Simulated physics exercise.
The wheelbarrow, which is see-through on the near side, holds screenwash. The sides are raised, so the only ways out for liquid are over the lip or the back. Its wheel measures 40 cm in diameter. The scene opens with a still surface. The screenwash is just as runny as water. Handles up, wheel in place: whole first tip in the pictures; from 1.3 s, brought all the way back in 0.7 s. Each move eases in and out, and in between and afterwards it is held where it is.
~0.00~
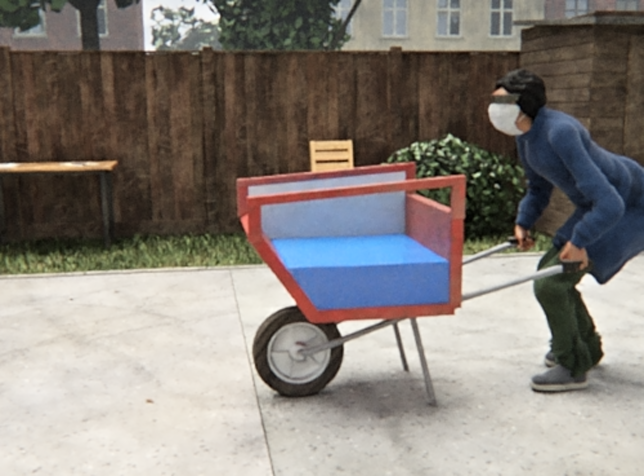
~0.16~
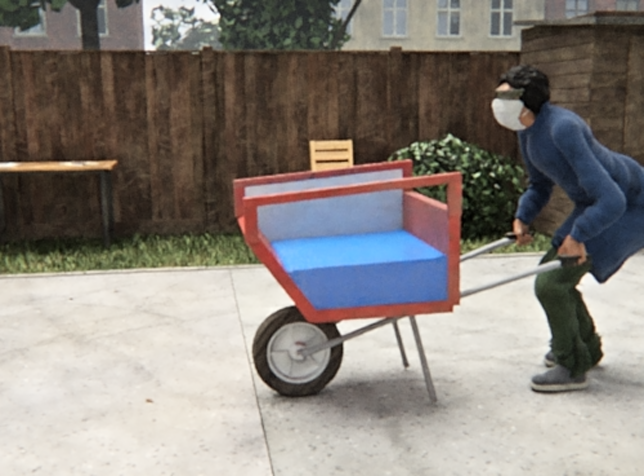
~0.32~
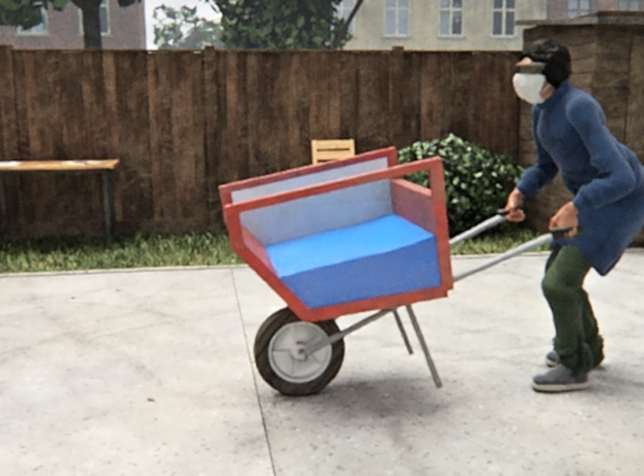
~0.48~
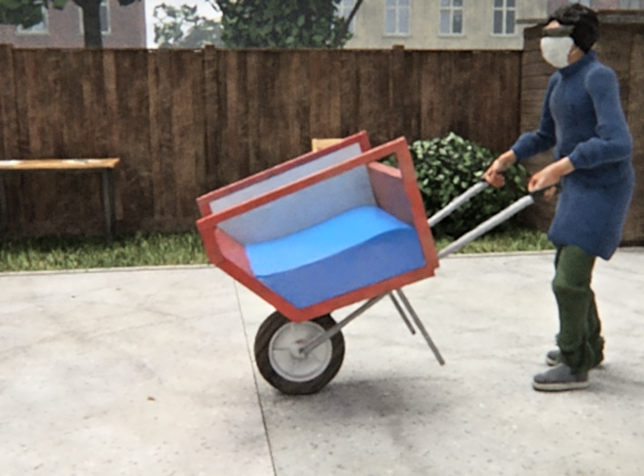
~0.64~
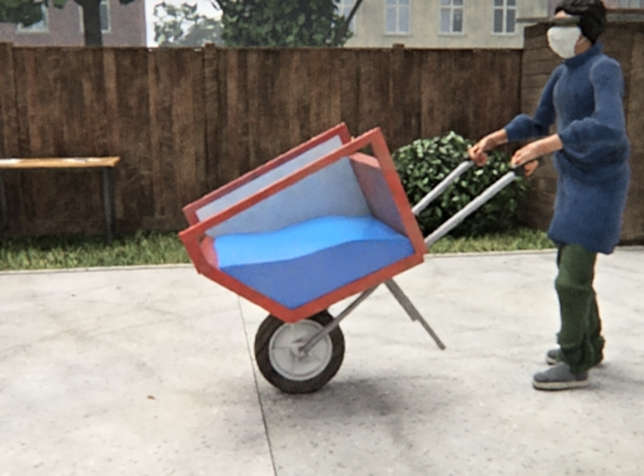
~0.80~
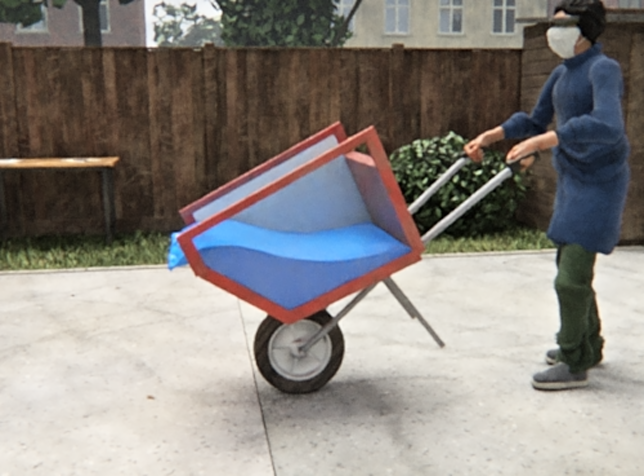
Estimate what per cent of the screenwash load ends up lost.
Around 44 per cent of it.
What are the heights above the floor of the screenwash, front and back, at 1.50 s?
The surface sits near 18 cm in front and near 0 cm at the rear.
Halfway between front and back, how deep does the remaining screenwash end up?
It settles at around 10 cm at the middle.
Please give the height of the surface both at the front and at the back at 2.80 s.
Front 14 cm and back 6 cm.
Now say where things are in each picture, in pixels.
The first picture shows level at the front (327, 267); level at the back (436, 263); the lip is at (261, 235); the front is on the left.
The second picture shows level at the front (325, 268); level at the back (434, 259).
The third picture shows level at the front (315, 269); level at the back (422, 242); tilt 7° forwards.
The fourth picture shows level at the front (297, 268); level at the back (402, 229); tilt 17° forwards.
The fifth picture shows level at the front (281, 260); level at the back (394, 239); tilt 23° forwards.
The sixth picture shows level at the front (274, 253); level at the back (396, 249); tilt 24° forwards; the lip is at (205, 266); screenwash is coming out, 4 per cent so far.
By 1.50 s the barrow is at 21° forwards, the surface stands 17 cm on the front, 0 cm on the back; the loss stands at 41 per cent, over the front.
By 2.15 s the surface stands 3 cm on the front, 25 cm on the back; the loss stands at 43 per cent, over the front.
By 2.80 s the surface stands 14 cm on the front, 6 cm on the back; the loss stands at 43 per cent, over the front.
By 4.89 s the loss stands at 44 per cent, over the front, 30 of 67 litres.
